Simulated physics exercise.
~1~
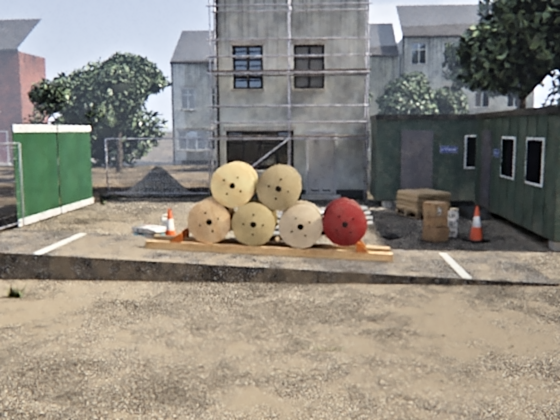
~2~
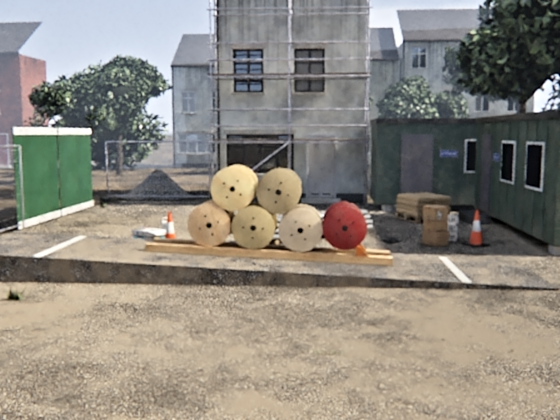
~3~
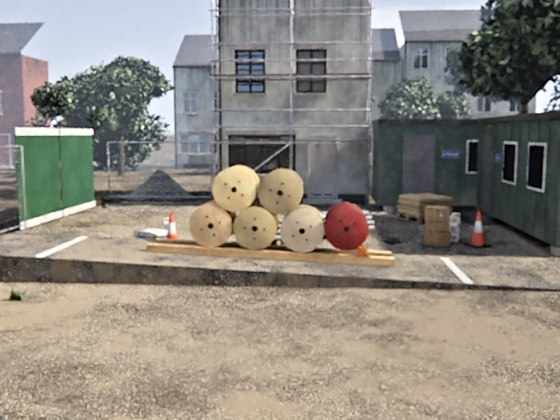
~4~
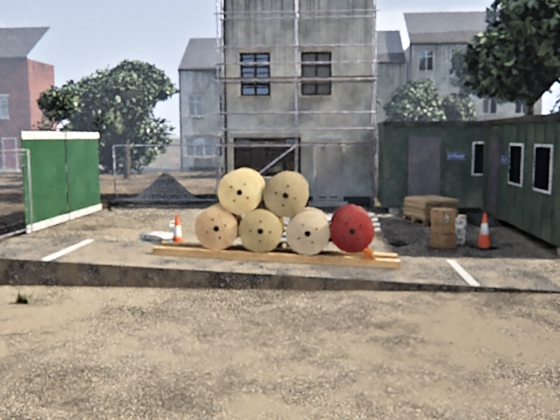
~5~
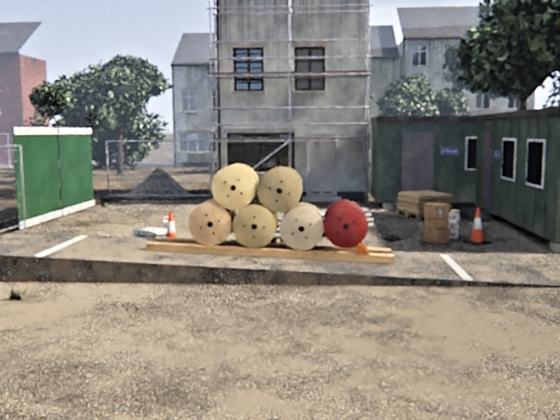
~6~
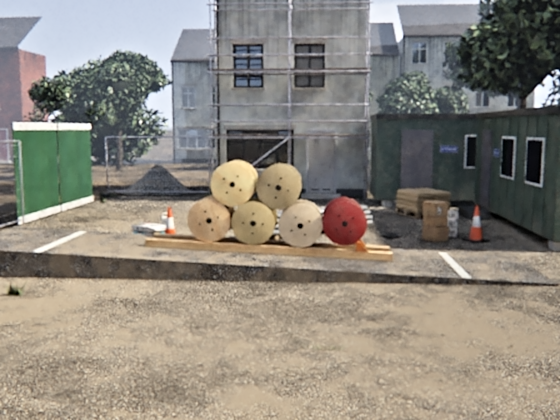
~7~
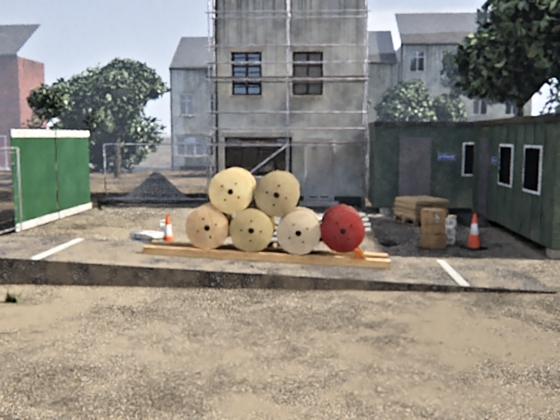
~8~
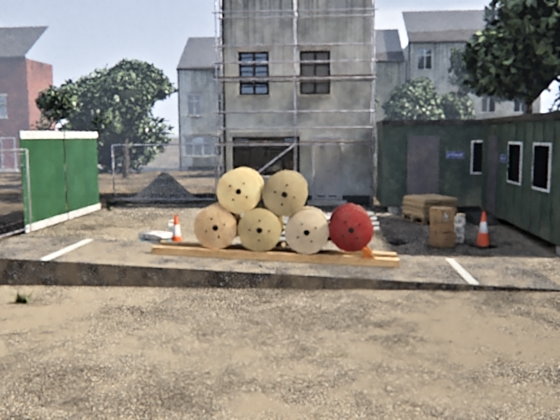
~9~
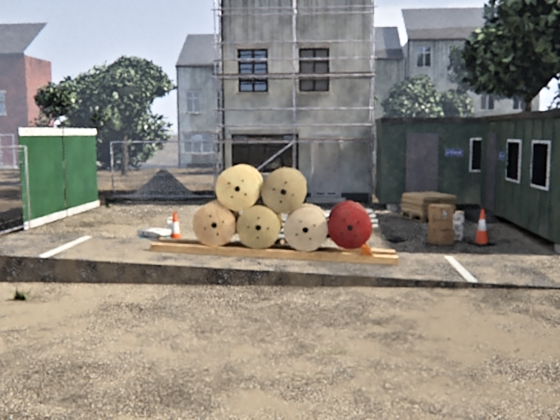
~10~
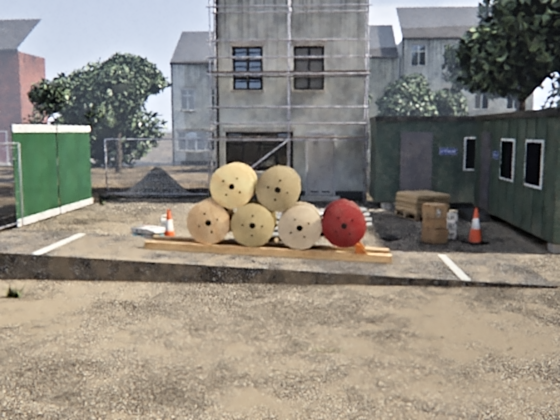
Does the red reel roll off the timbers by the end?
No, the red reel stays up on the timbers, at the right end of the bottom row.
